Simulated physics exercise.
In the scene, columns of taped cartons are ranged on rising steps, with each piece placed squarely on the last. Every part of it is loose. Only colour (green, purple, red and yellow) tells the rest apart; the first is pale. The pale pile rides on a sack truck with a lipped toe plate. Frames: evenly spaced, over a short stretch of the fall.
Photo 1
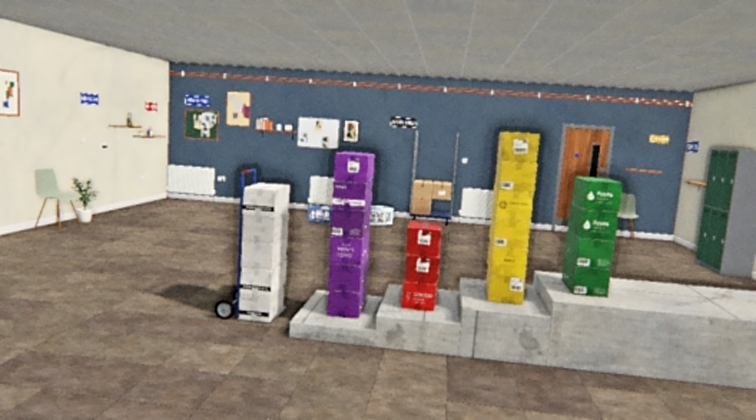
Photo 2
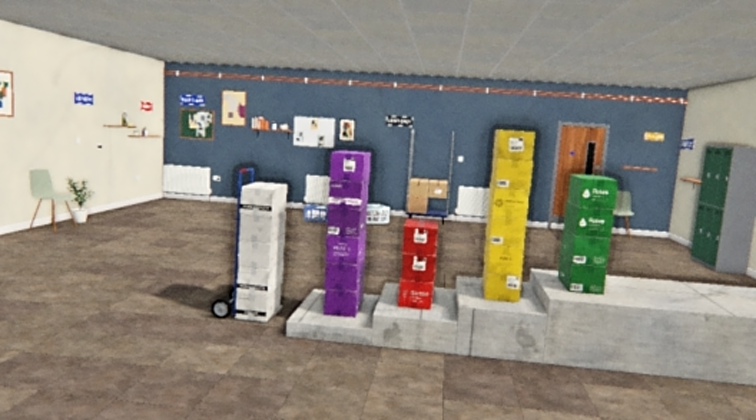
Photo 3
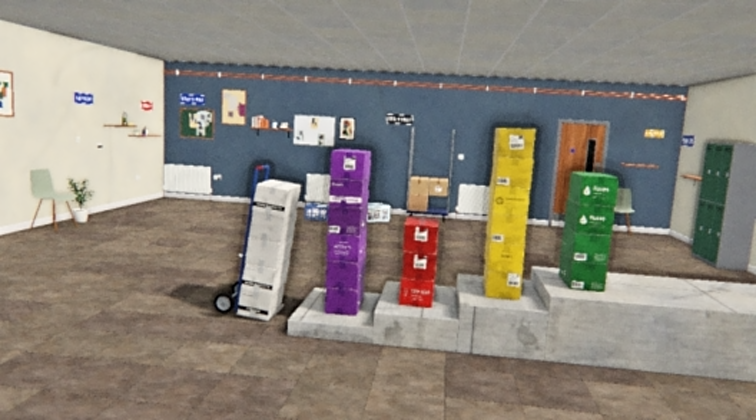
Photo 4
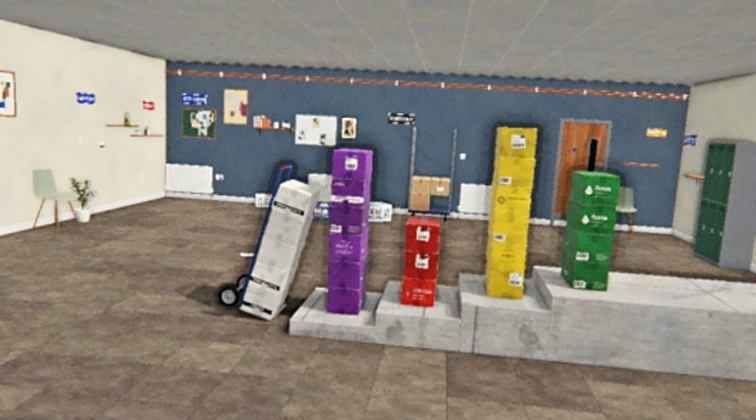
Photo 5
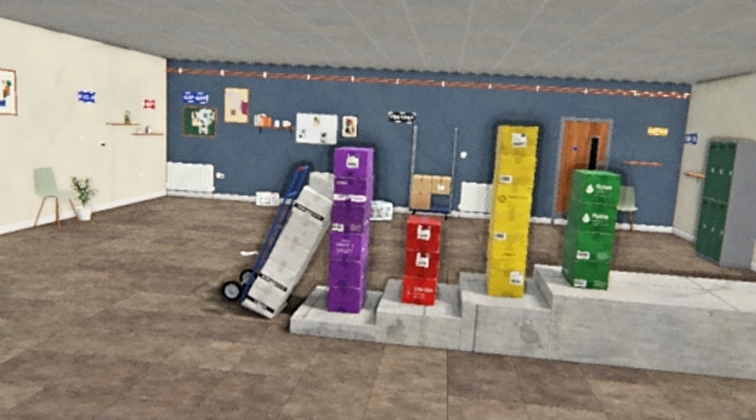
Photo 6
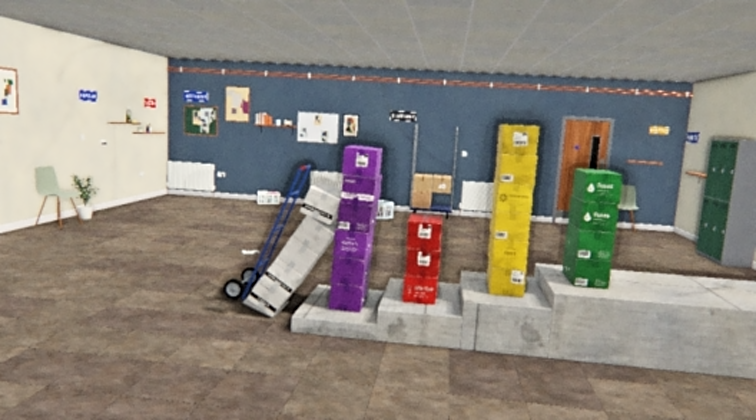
A pale carton stack on a sack truck tilting rightward against a purple stack, which shifts slightly beside red, yellow and green stacks.
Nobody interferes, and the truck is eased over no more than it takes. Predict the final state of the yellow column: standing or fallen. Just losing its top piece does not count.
The pile remains largely upright.
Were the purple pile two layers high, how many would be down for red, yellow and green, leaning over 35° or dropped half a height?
The counts are red 0, yellow 0 and green 0.
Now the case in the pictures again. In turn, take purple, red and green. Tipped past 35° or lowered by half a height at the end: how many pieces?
Once everything settles, the down count is purple 1, red 0 and green 0.
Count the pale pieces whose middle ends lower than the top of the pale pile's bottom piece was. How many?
I make it 1 all told.
Just after the last frame, 4 of the pale pile down; none of the 6 yellow cartons down (0 of 19 in all colours); top yellow carton unmoved; top purple carton tilted a little.
A moment on, 5 of the pale pile down; none of the 6 yellow cartons down (1 of 19 in all colours); top yellow carton unmoved; top purple carton tilted well over, half its height lower.
When it is over, 5 of the pale pile down; none of the 6 yellow cartons down (1 of 19 in all colours); top yellow carton unmoved; top red carton tilted a little. In pixels of the last frame, middles, top yellow carton near (517, 140), top red carton near (455, 235).
